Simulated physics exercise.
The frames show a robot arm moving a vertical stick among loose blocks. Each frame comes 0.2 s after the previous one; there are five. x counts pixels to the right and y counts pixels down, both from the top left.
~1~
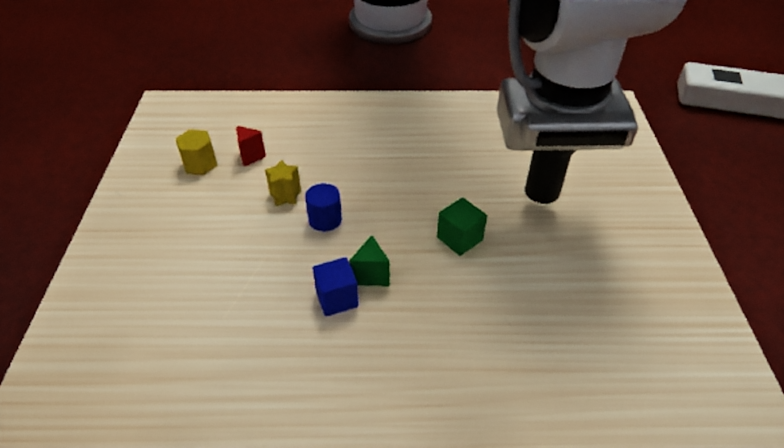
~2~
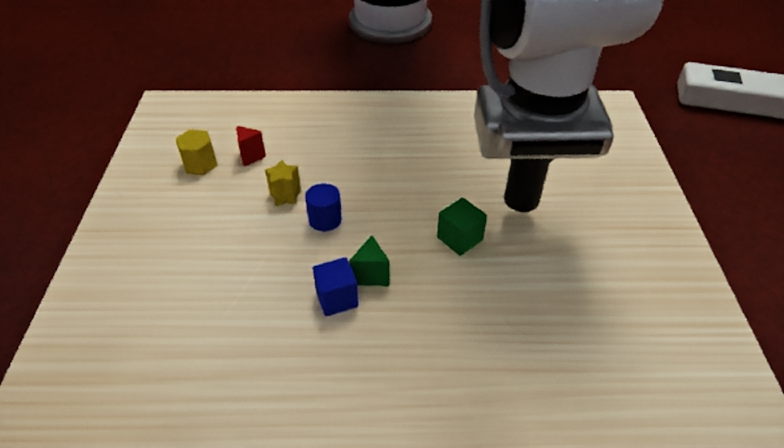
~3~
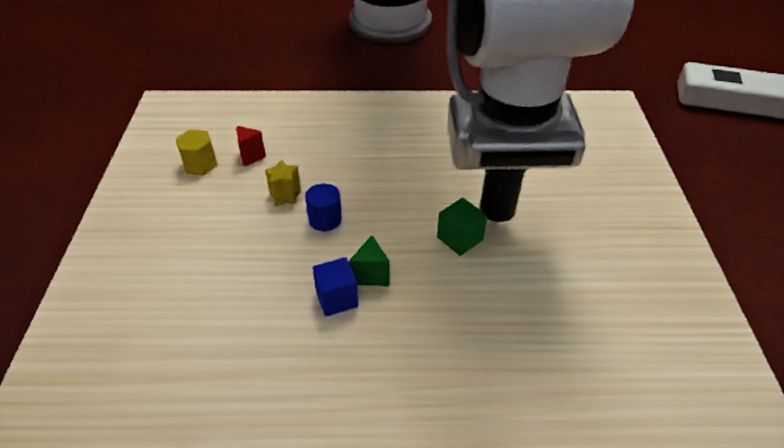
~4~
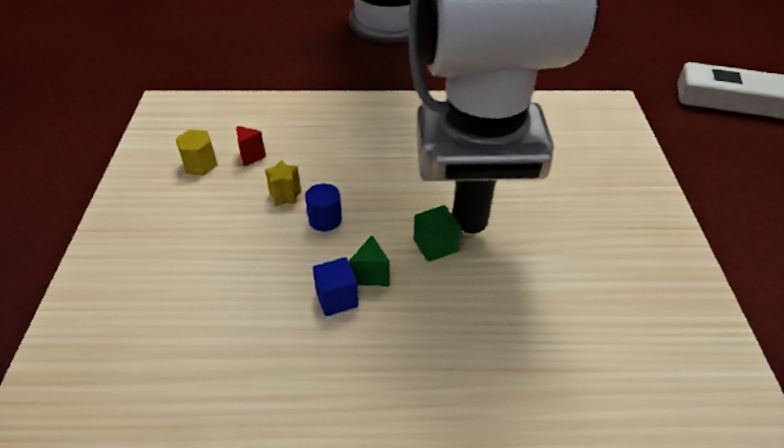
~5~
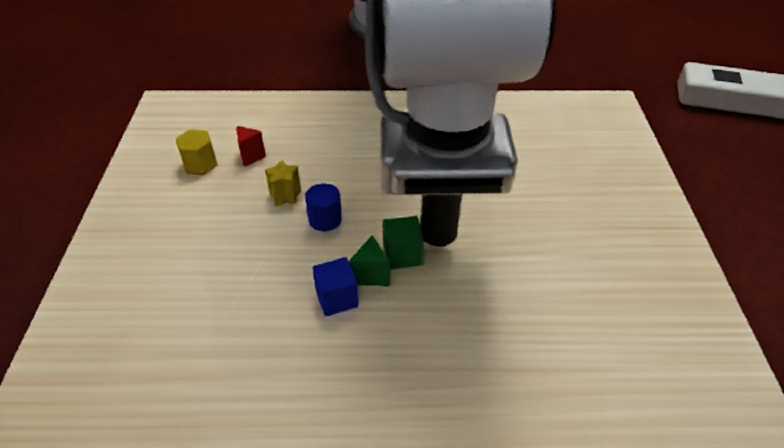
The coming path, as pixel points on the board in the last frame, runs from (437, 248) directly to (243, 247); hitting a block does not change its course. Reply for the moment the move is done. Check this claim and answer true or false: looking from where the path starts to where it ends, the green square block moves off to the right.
Answer: False.
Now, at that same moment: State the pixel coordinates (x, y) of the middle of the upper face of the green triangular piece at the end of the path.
Most likely (284, 274).
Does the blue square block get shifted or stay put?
It leaves its spot.
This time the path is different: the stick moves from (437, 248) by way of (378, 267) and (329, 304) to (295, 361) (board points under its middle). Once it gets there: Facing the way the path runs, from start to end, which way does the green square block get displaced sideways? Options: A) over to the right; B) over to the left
My pick is A.
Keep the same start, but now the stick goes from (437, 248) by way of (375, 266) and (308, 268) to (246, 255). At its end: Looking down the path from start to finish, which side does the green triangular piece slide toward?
The left.
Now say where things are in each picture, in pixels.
The first frame shows stick's lower end at (542, 192); blue cylinder at (322, 194); blue square block at (335, 274); green triangular piece at (370, 252); green square block at (463, 213).
The second frame shows stick at (521, 200); blocks still.
The third frame shows stick at (498, 210); blocks still.
The fourth frame shows stick at (470, 221); green square block at (438, 220).
The fifth frame shows stick at (438, 233); blue cylinder at (322, 194); blue square block at (335, 274); green triangular piece at (370, 252); green square block at (403, 230).
On the path given first. One third of the way, stick at (371, 232); blue square block at (310, 291), turned 65° anticlockwise; green triangular piece at (324, 263), turned 15° anticlockwise; green square block at (337, 236), turned 35° anticlockwise.
Two thirds of the way, stick at (305, 231); blue square block at (304, 300), turned 105° anticlockwise; green triangular piece at (288, 273), turned 60° anticlockwise; green square block at (275, 248), turned 80° anticlockwise.
At the end, stick at (239, 231); blue cylinder still; blue square block at (304, 300), turned 105° anticlockwise; green triangular piece at (284, 274), turned 75° anticlockwise; green square block at (252, 255), turned 125° anticlockwise.
